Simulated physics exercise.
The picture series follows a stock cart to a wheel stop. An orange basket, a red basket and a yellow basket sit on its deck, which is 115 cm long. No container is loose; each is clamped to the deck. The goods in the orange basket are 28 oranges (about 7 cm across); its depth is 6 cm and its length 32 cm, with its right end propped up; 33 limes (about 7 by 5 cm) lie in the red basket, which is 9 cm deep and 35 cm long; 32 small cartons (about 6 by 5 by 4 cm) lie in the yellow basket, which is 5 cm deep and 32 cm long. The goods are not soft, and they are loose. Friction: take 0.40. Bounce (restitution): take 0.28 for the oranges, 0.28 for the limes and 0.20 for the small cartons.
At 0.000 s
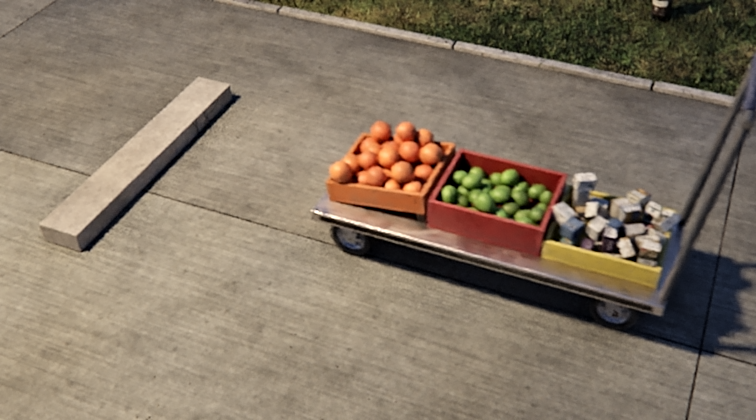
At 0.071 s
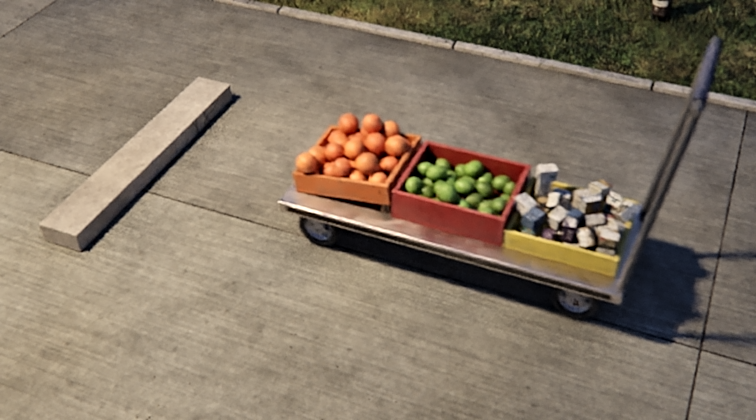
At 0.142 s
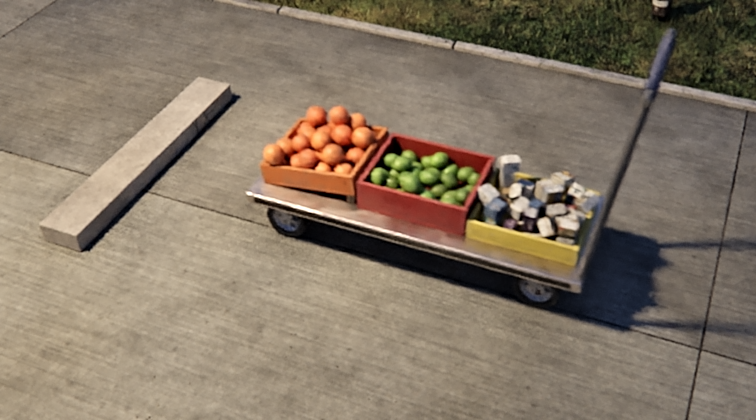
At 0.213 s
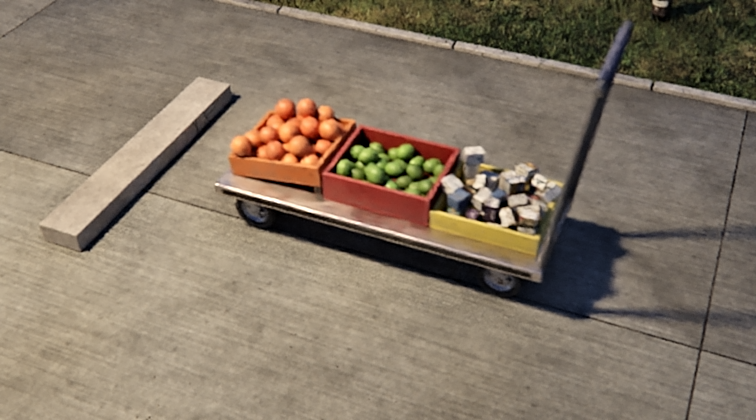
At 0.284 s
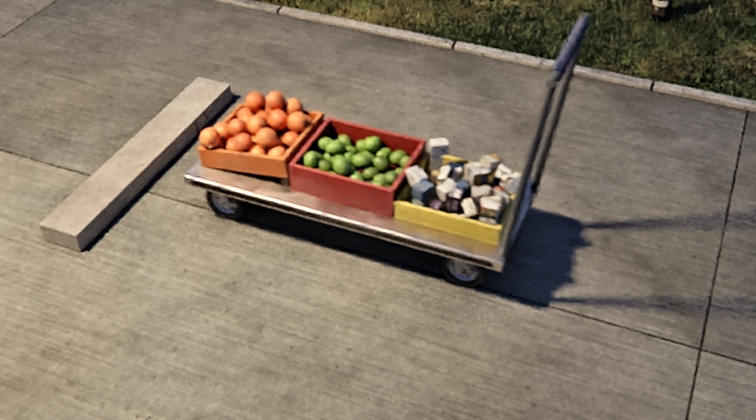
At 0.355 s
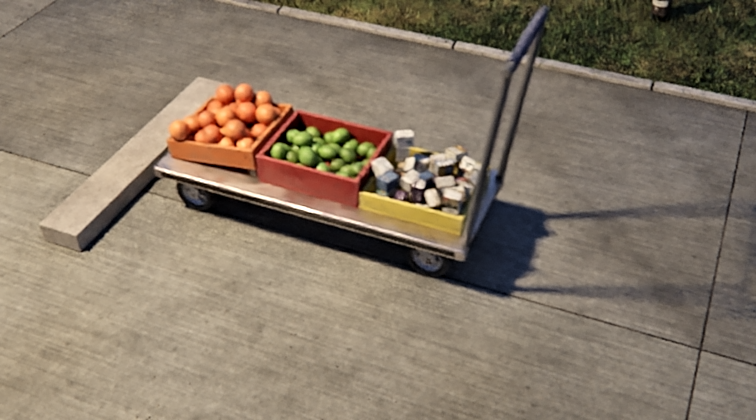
The clip shows a flat stock cart carrying oranges in an orange basket, green fruit in a red one and small cartons in a yellow one, rolling steadily left across pavement, narrowing the gap to a low wheel stop.
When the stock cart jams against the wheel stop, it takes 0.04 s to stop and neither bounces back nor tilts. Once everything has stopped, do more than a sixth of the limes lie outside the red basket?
No.
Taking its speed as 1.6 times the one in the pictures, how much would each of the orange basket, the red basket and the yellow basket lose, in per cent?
Orange basket 50, red basket 0, yellow basket 30 per cent.
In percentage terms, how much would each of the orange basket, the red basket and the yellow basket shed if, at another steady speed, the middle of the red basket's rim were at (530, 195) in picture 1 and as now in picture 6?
Under that change it'd be orange basket at 40, red basket at 0 and yellow basket at 20 percent.
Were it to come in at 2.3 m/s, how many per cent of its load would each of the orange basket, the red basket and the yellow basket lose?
Then the orange basket sheds 40 per cent of its load, the red basket 0 per cent, and the yellow basket 20 per cent.
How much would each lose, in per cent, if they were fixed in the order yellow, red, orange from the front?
In that arrangement the orange basket sheds 20 per cent of its load, the red basket 0 per cent, and the yellow basket 20 per cent.
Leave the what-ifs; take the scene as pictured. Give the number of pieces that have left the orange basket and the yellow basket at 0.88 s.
Estimate at that time - orange basket 8, yellow basket 2, give or take.
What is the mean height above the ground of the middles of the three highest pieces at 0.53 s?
I'd put it close to 38 cm.
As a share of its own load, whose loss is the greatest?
Orange basket.
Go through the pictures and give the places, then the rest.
In the first frame (places track the rim corner closest to us here), red basket (540, 229); yellow basket (656, 270); 79 cm to go; all still inside.
Red basket (501, 218); yellow basket (615, 259); 67 cm to go, in the second frame.
Red basket (463, 209); yellow basket (574, 248); 54 cm to go, in the third frame.
Red basket (426, 199); yellow basket (535, 238); 42 cm to go, in the fourth frame.
Red basket (390, 190); yellow basket (496, 228); 30 cm to go, in the fifth frame.
Red basket (355, 180); yellow basket (459, 218); 17 cm to go; all still inside, in the sixth frame.
After 0.43 s, impact.
After 0.53 s, the orange basket is down by 2 of 28, the red basket has all 33 and the yellow basket is down by 2 of 32.
After 0.65 s, the orange basket is down by 4 of 28, the red basket has all 33 and the yellow basket is down by 2 of 32.
After 0.88 s, the orange basket is down by 7 of 28, the red basket has all 33 and the yellow basket is down by 2 of 32.
Outcome (at 1.39 s), the orange basket is down by 7 of 28, the red basket has all 33 and the yellow basket is down by 3 of 32. Asked share, 0 of 33, 0 per cent.
